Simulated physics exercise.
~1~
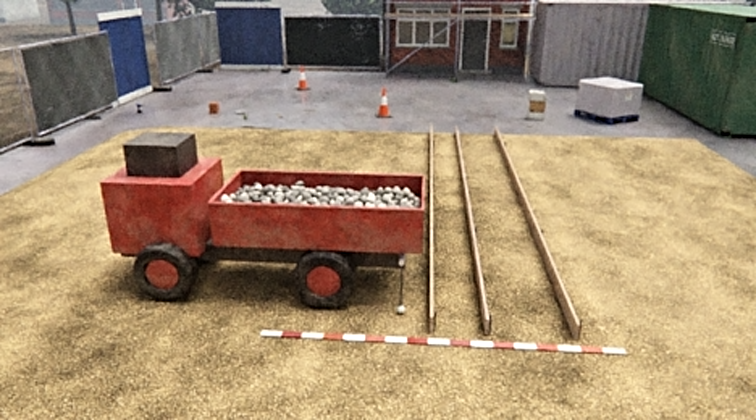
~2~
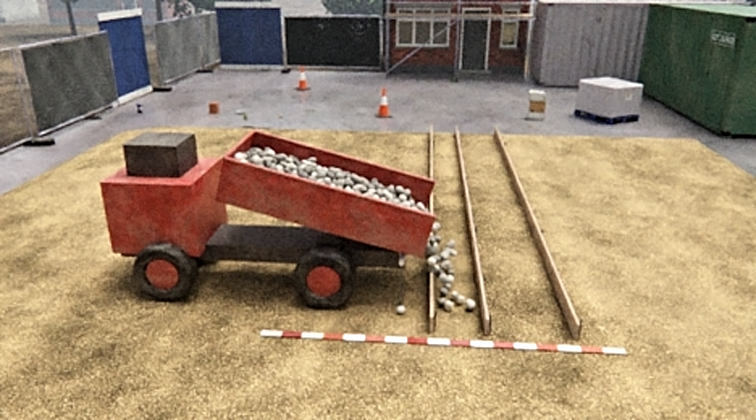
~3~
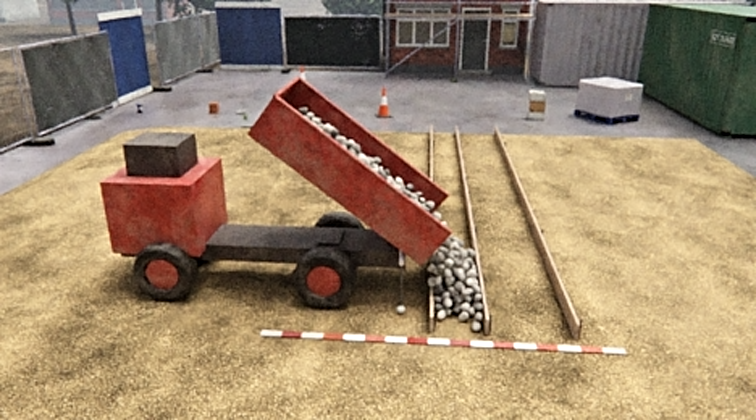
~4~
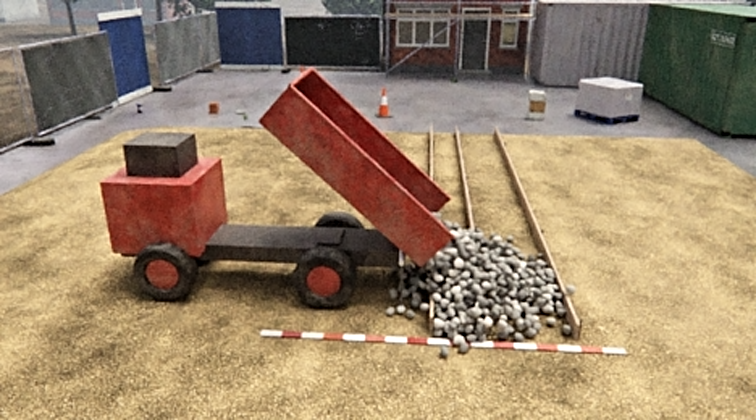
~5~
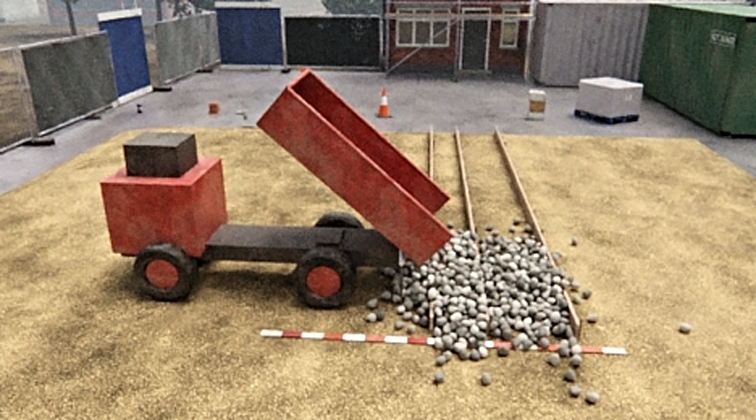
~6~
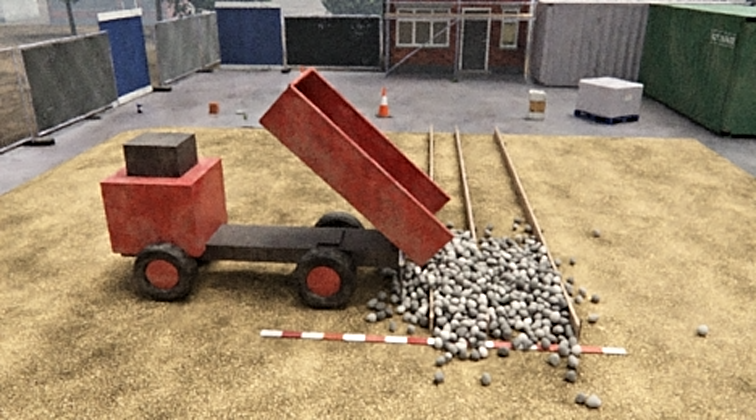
On a building site, a red tipper truck raising its bed and pouring grey stones rightward across wooden planks into a spreading heap.
